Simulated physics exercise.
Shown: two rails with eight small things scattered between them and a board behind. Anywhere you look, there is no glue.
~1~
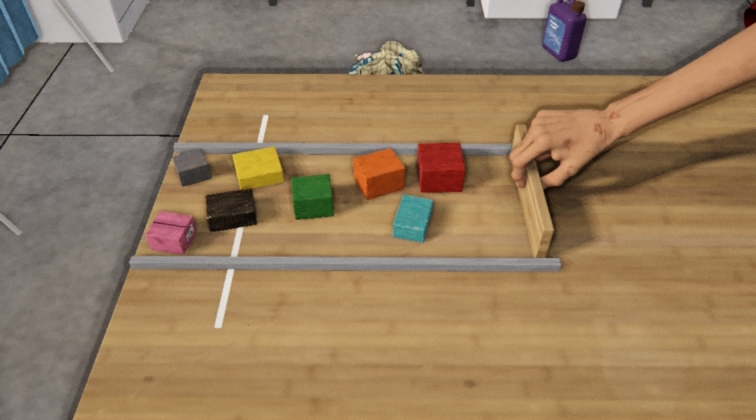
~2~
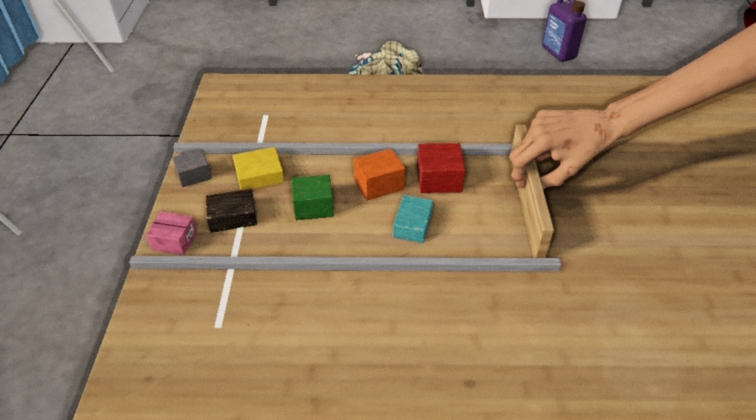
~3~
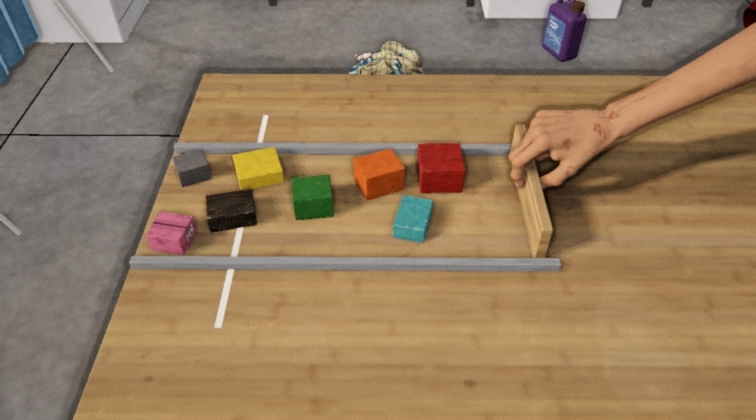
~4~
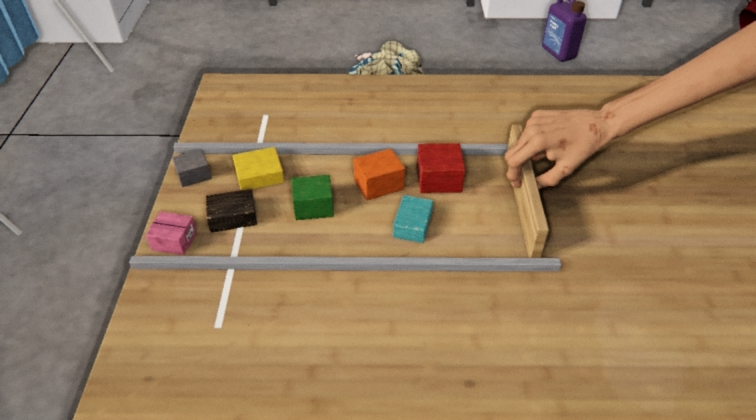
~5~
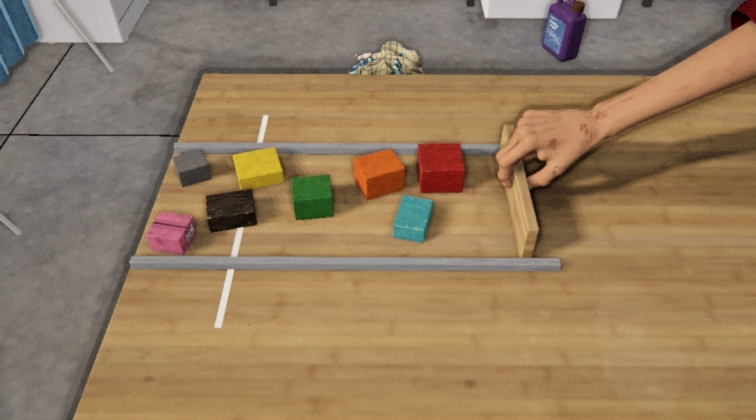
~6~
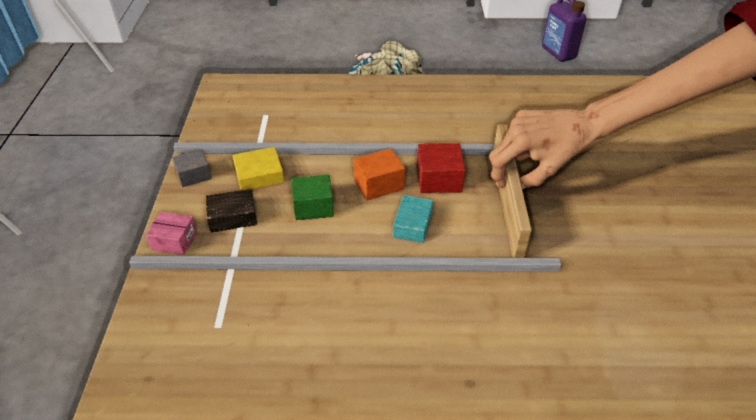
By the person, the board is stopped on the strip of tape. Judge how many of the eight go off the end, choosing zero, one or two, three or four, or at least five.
Overboard: Above two, below five.
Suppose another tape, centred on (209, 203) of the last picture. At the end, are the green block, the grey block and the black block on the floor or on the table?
Result - the green block is safe, the grey block is gone, the black block is gone.
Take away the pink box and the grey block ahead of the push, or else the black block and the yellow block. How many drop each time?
Fallen: 1 in the first try, 1 in the other.
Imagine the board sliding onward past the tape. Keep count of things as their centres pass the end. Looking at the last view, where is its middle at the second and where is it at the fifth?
First: Around (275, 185). Next: Around (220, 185).
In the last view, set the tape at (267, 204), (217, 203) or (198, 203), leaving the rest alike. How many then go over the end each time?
You'd get 2, then 5, then 6.
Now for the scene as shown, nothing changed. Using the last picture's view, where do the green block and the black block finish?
First (197, 193), then (153, 218).
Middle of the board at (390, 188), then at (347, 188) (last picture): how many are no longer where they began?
It comes to 3 for the first spot, 5 for the other.
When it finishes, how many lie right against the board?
I count 2 of them.
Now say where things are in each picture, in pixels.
In the first frame, grey block (192, 168); pink box (172, 233); black block (231, 210); board (530, 189); tape (246, 203).
In the second frame, pink box (172, 233); green block (313, 197).
In the third frame, black block (231, 210); red block (440, 168).
In the fourth frame, grey block (192, 168); board (525, 189).
In the fifth frame, pink box (172, 233); yellow block (258, 169).
In the sixth frame, grey block (192, 168); pink box (172, 233); black block (231, 210); board (510, 189); tape (246, 203).
A little later, none off yet; grey block at rest near (192, 168); pink box at rest near (172, 233); black block at rest near (231, 210).
When it is over, the number that fall off is three or four; down, yellow block, pink box and grey block.
